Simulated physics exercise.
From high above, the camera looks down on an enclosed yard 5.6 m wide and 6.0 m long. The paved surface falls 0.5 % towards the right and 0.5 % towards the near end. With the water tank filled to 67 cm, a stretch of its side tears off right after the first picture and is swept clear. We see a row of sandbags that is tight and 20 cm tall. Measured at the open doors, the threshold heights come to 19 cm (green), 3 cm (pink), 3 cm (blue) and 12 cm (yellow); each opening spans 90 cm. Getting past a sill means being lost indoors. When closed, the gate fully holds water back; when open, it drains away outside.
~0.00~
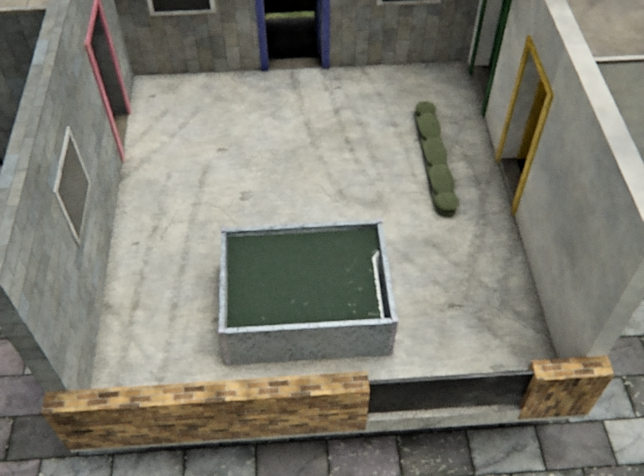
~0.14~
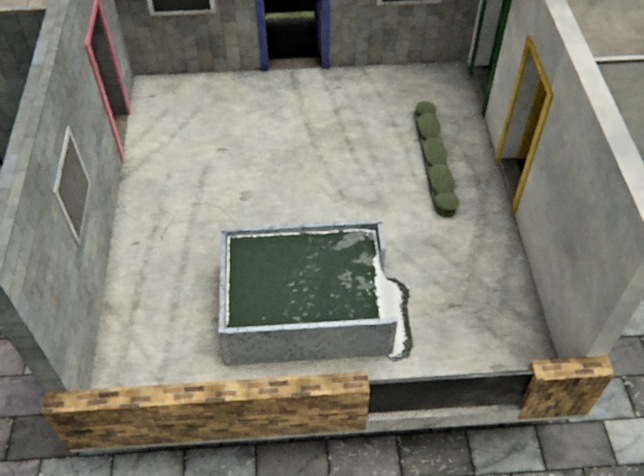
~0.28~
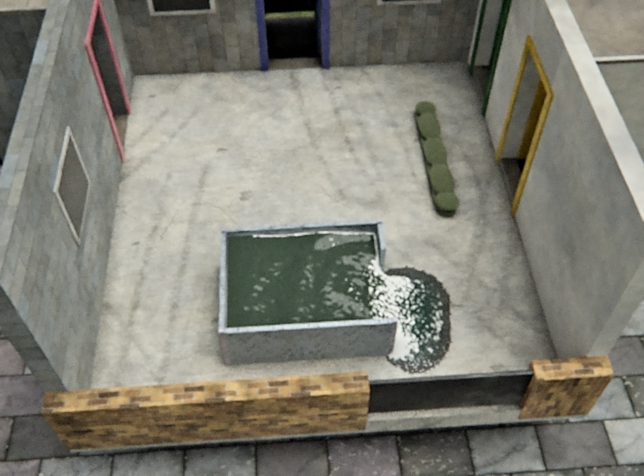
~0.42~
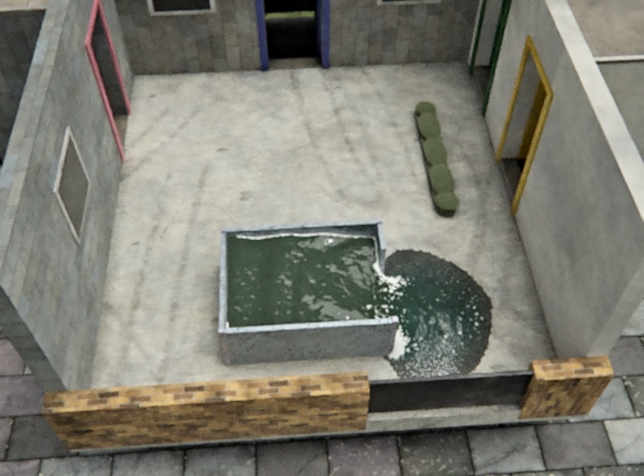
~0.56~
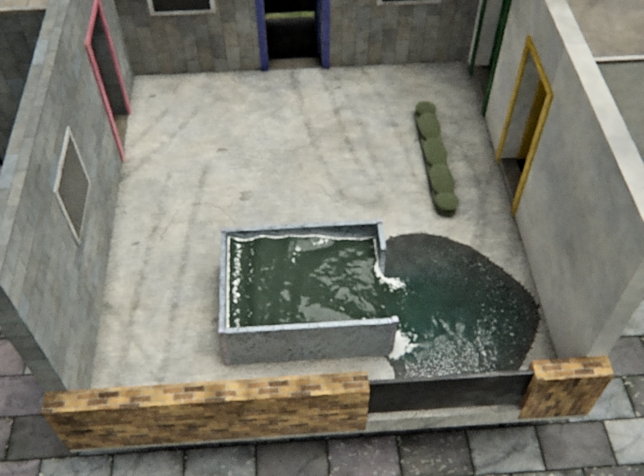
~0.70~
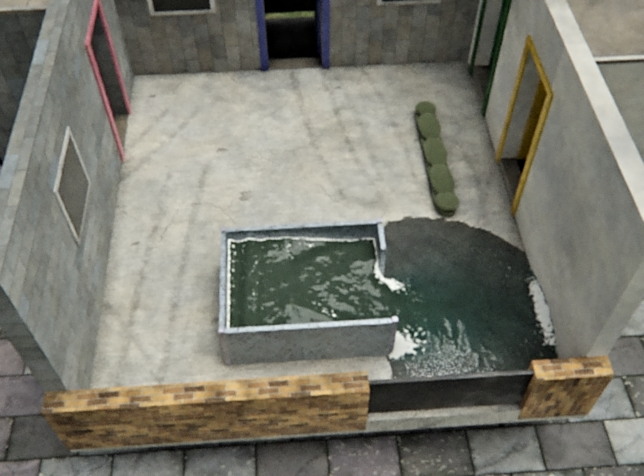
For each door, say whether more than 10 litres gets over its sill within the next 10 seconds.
Green door: No; pink door: Yes; blue door: No; yellow door: No.
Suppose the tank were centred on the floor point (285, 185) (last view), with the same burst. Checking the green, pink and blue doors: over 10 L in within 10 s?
At the green door the limit is not exceeded, at the pink door surpassed, at the blue door surpassed.
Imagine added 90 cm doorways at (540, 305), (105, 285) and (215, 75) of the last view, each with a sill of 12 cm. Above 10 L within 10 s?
Check each in turn: The first succeeds, the second fails, the third fails.
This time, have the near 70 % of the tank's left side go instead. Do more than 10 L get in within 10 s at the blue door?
So for blue: Yes.
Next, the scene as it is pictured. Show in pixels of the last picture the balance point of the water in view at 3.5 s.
Around (423, 263).
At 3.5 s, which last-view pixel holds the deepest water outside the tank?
Close to (469, 65).
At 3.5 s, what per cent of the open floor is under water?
Covered: Roughly 35 %.
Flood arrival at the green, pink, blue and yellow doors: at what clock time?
Green = 2.2 s, pink = 6.0 s, blue = 4.0 s, yellow = 1.3 s.
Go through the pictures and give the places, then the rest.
Still water, 67 cm deep, in the water tank at (305, 277), in the first picture.
The front is at (398, 353), 0.5 m from the gap at (384, 307); 0.2 m2 of floor is under water; 67 cm left at the back of the water tank, in the second picture.
The front is at (434, 285), 0.8 m from the gap at (383, 308); 0.8 m2 of floor is under water; 67 cm left at the back of the water tank, in the third picture.
Water pours out at (383, 308) and has run 1.3 m, to (478, 294); typically 7 cm deep outside, 65 cm at the water tank's back, in the fourth picture.
The front is at (531, 319), 1.9 m from the gap at (383, 308); 3.3 m2 of floor is under water; 58 cm left at the back of the water tank, in the fifth picture.
The front is at a hidden place, 2.2 m from the gap at (383, 308); 4.4 m2 of floor is under water; 56 cm left at the back of the water tank, in the sixth picture.
After 1.4 s water covers 15 % of the floor and is deepest (48 cm) near (551, 389); green door not reached, pink door not reached, blue door not reached, yellow door 7 cm at the sill, 0 L in.
After 2.2 s water covers 20 % of the floor and is deepest (34 cm) near (566, 388); green door not reached, pink door not reached, blue door not reached, yellow door 11 cm at the sill, 0 L in.
After 3.5 s water covers 35 % of the floor and is deepest (37 cm) near (469, 65); green door 12 cm at the sill, 0 L in, pink door not reached, blue door not reached, yellow door 11 cm at the sill, 0 L in.
After 6.0 s water covers 80 % of the floor and is deepest (16 cm) near (482, 108); green door 16 cm at the sill, 4 L in, pink door not reached, blue door 4 cm at the sill, 0 L in, yellow door 9 cm at the sill, 2 L in.
After 10.0 s water covers 95 % of the floor and is deepest (10 cm) near (508, 193); green door 9 cm at the sill, 4 L in, pink door 7 cm at the sill, 46 L in, blue door 3 cm at the sill, 2 L in, yellow door 9 cm at the sill, 2 L in.
